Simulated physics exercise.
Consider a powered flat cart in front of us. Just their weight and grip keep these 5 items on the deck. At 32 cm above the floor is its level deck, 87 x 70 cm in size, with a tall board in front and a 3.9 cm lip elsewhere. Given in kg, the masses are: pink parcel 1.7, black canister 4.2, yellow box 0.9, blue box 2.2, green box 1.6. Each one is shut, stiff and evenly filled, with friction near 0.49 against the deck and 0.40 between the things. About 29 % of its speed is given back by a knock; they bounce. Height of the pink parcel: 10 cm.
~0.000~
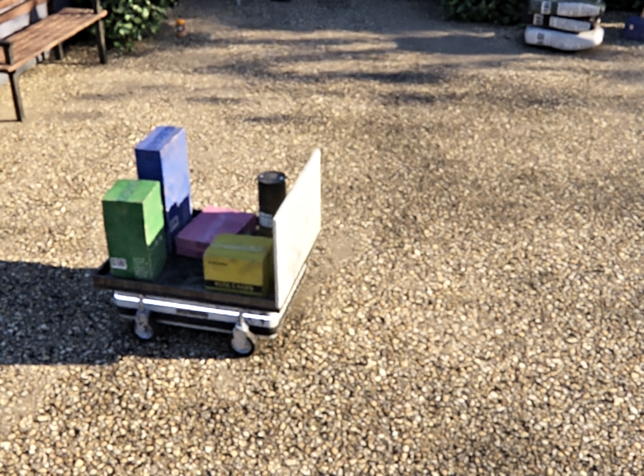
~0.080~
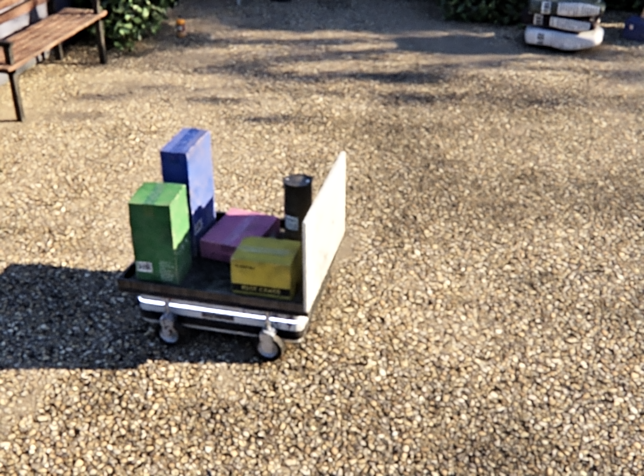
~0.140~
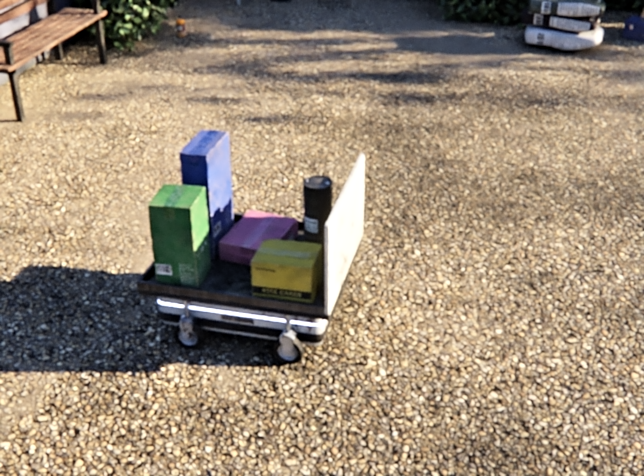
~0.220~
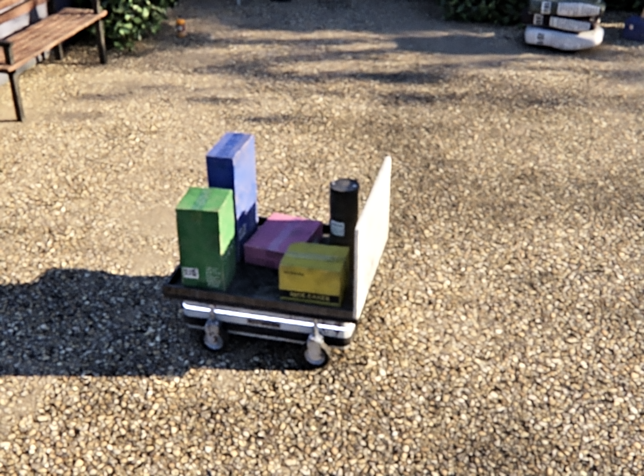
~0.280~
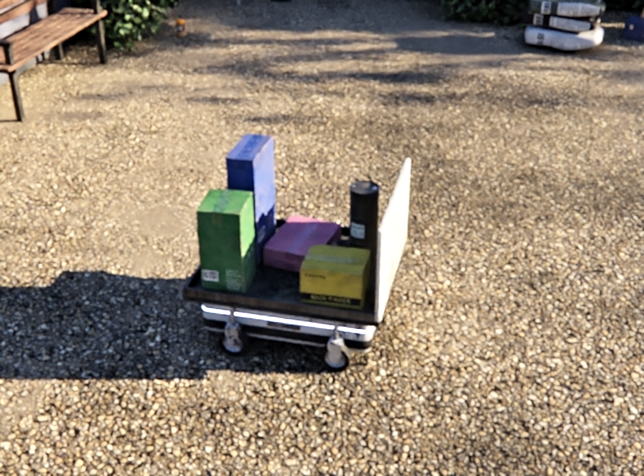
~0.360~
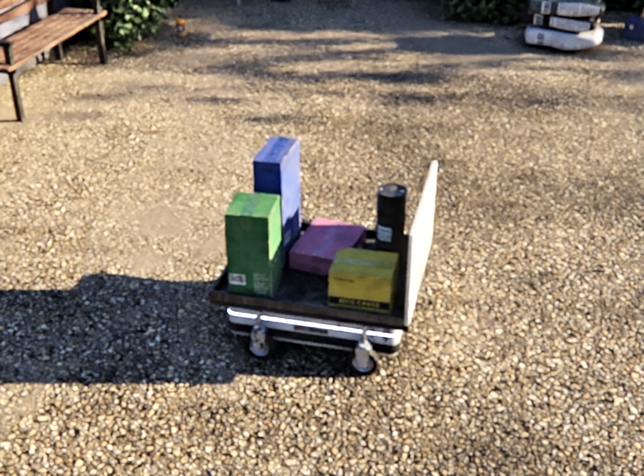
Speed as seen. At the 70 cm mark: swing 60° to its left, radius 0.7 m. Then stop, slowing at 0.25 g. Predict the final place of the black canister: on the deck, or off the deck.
Final place: On the deck.
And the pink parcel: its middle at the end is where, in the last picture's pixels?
Look near (546, 175) and you'll find it.
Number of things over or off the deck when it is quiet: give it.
So, 0 in all.
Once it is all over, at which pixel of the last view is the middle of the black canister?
It ends up at about (589, 134).
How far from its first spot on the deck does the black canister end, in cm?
Displacement: Approx. 8 cm.
After 0.76 s, cart has run 122 cm, turned 30°; black canister leaning 39° near (520, 218); yellow box slid 2 cm.
After 1.06 s, cart has run 170 cm, turned 60°; black canister leaning 29° near (556, 168); green box slid 2 cm.
At rest (2.2 s), all 5 in place, give or take 10 cm. In the last view, black canister near (589, 134).
